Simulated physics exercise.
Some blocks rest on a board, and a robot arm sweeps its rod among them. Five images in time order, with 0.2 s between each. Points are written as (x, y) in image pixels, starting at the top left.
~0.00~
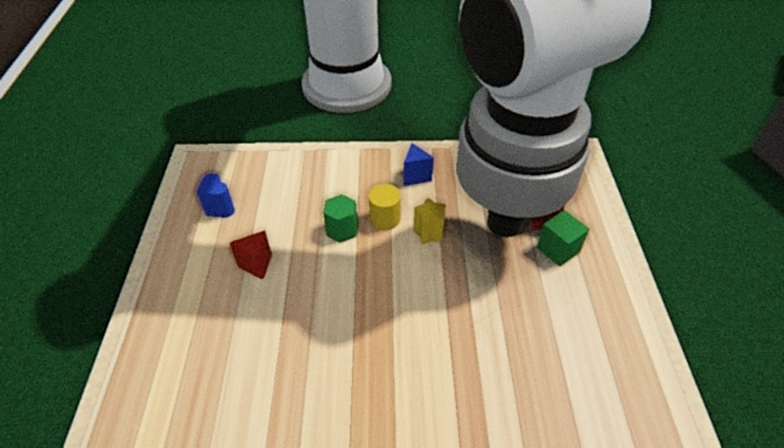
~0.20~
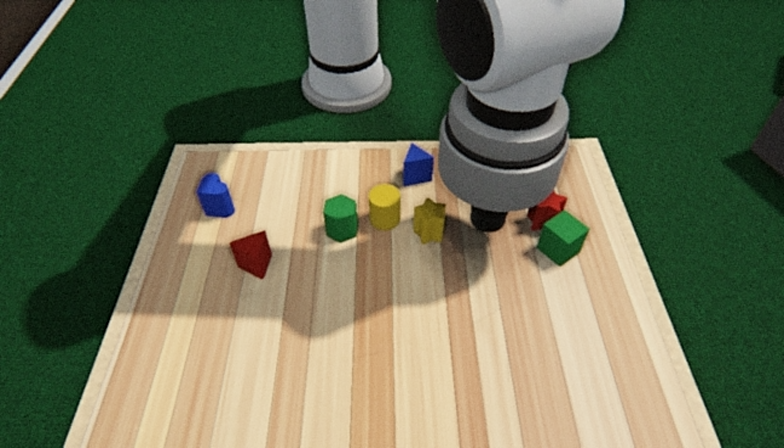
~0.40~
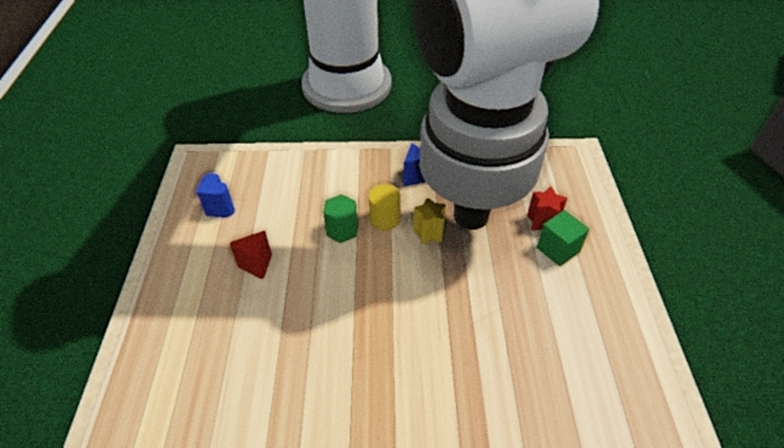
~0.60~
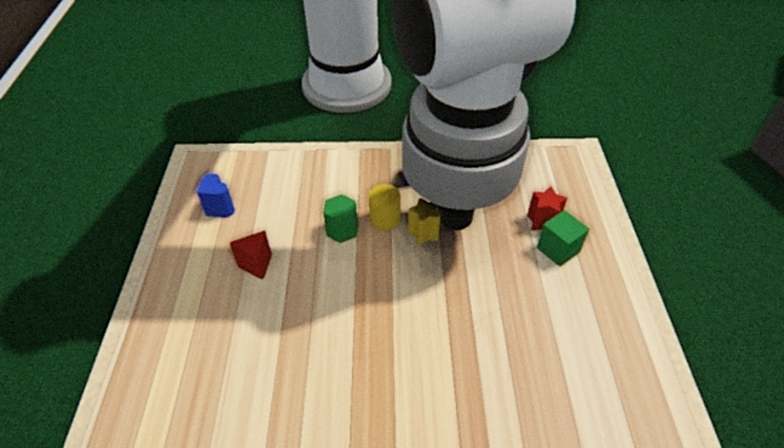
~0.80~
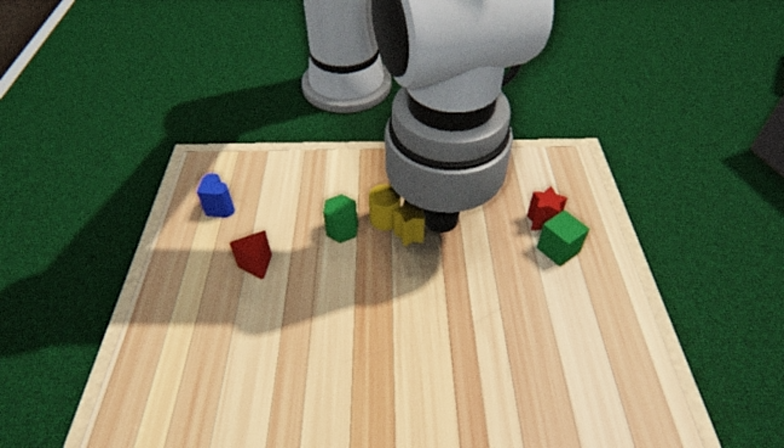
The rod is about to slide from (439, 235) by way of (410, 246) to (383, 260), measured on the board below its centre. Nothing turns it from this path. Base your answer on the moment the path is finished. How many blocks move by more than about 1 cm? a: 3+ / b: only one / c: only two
c
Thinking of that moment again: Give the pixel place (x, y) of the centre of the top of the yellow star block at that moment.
The middle of its top is at (366, 216).
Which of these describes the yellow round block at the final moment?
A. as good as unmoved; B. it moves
B (it moves)
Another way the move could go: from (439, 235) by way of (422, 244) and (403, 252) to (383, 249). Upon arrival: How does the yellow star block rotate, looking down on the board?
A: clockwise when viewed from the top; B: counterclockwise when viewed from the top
That would be A.
The first path, step by step. Halfway along, rod (411, 231); yellow round block (372, 193); yellow star block (380, 215), turned 20° clockwise.
At the end, rod (383, 246); green six-sided block in place; yellow round block (371, 193); yellow star block (366, 216), turned 50° clockwise.
